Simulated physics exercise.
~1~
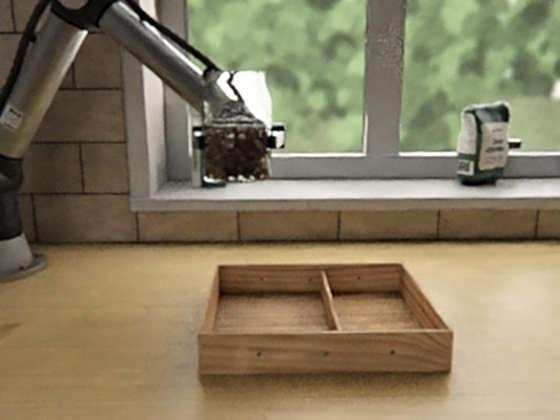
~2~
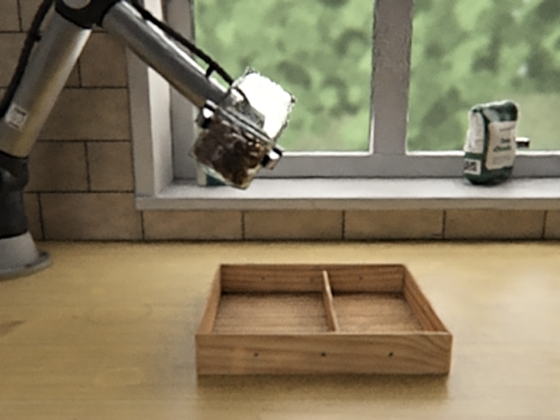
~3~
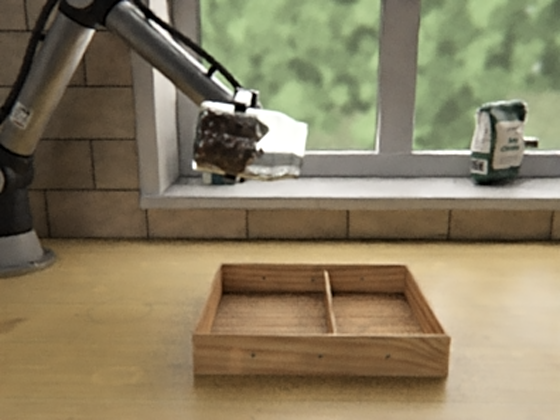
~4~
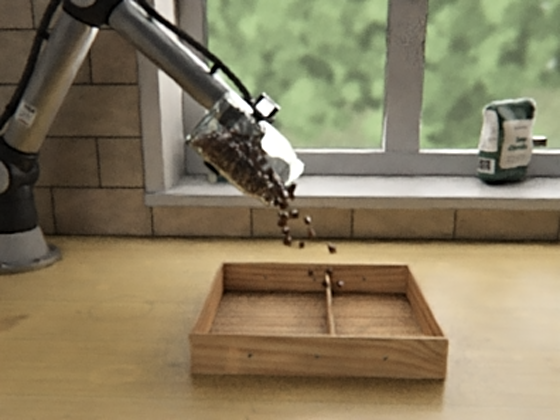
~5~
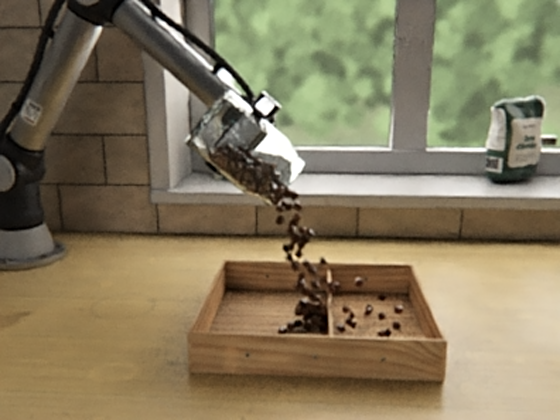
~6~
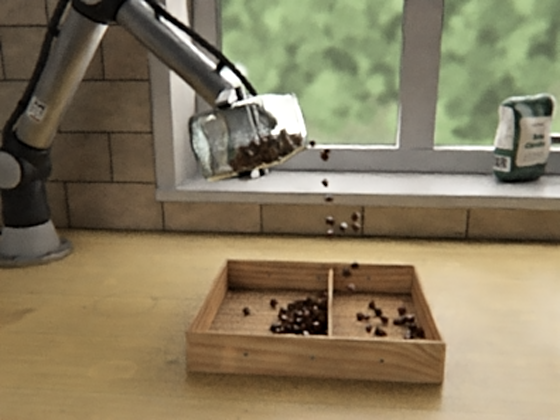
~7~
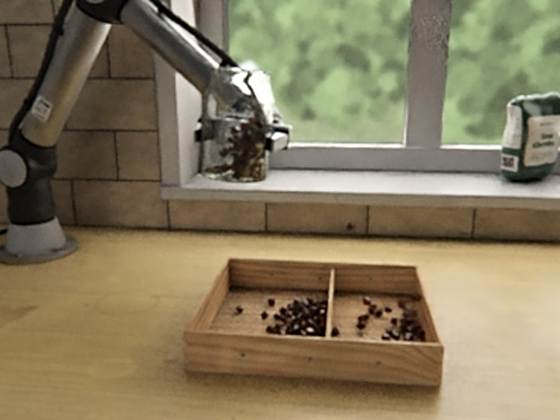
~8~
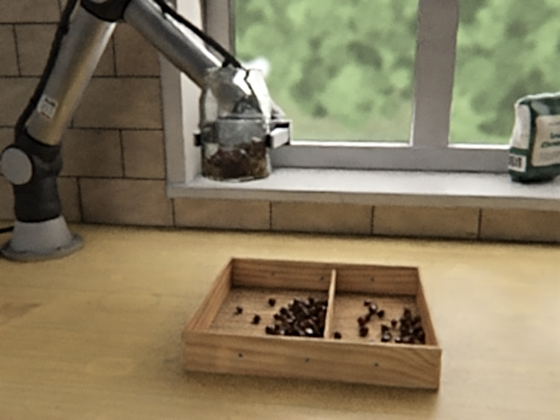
A robot arm holds a clear jar partly filled with dark brown pellets beside a window, above a wooden tray with two compartments on a table. It tilts the jar to the right until it lies on its side, then tips it further so the mouth points downward. Pellets stream out, striking near the divider and scattering into both compartments. The arm swings the jar back up as a last few pellets drop. It ends upright, still holding some pellets, with a larger pile left of the divider and a smaller scattering on the right.
